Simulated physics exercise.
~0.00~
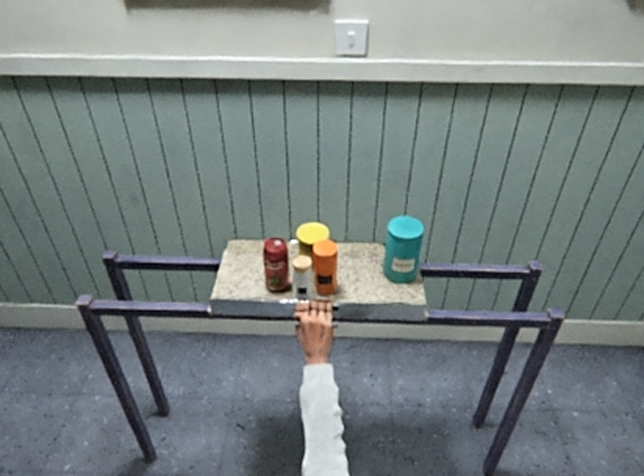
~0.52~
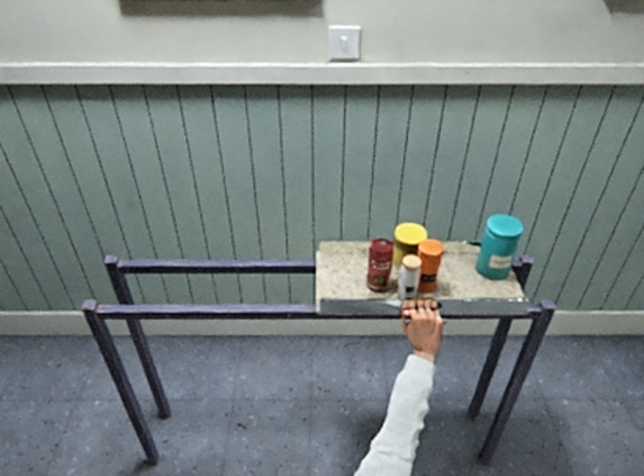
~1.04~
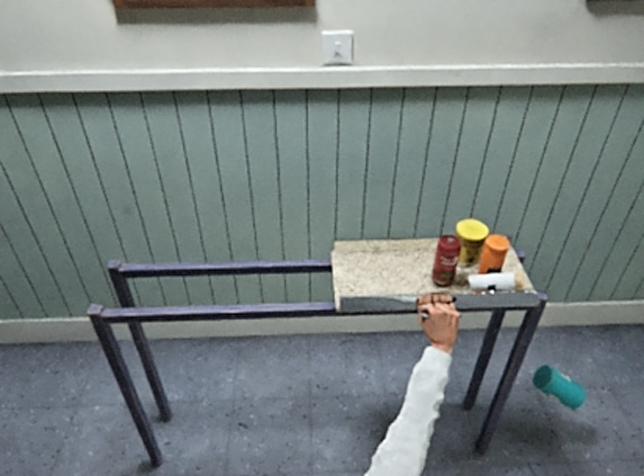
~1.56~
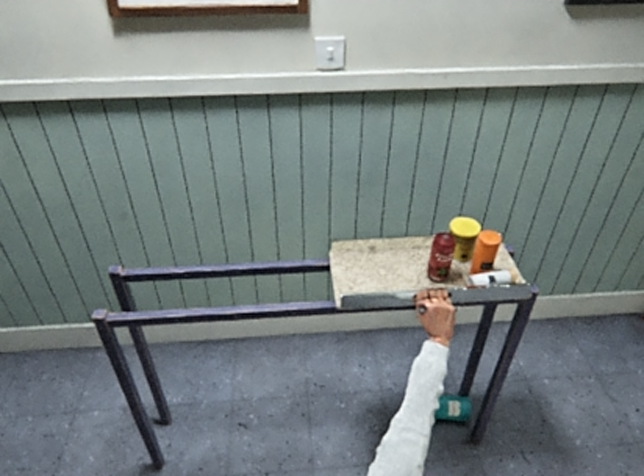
In a room with green panelled walls and a dark tiled floor, a speckled tray holding five containers rests midway along a pair of purple rails. A hand gripping its front edge pushes the tray to the right, carrying the red can, yellow tin, orange jar, white shaker and turquoise jar along. As the tray reaches the right end, the turquoise jar drops off that side and the white shaker topples over. The turquoise jar ends up lying on the floor beneath the rails. The shaker stays on its side on the tray, beside the upright can, tin and orange jar.
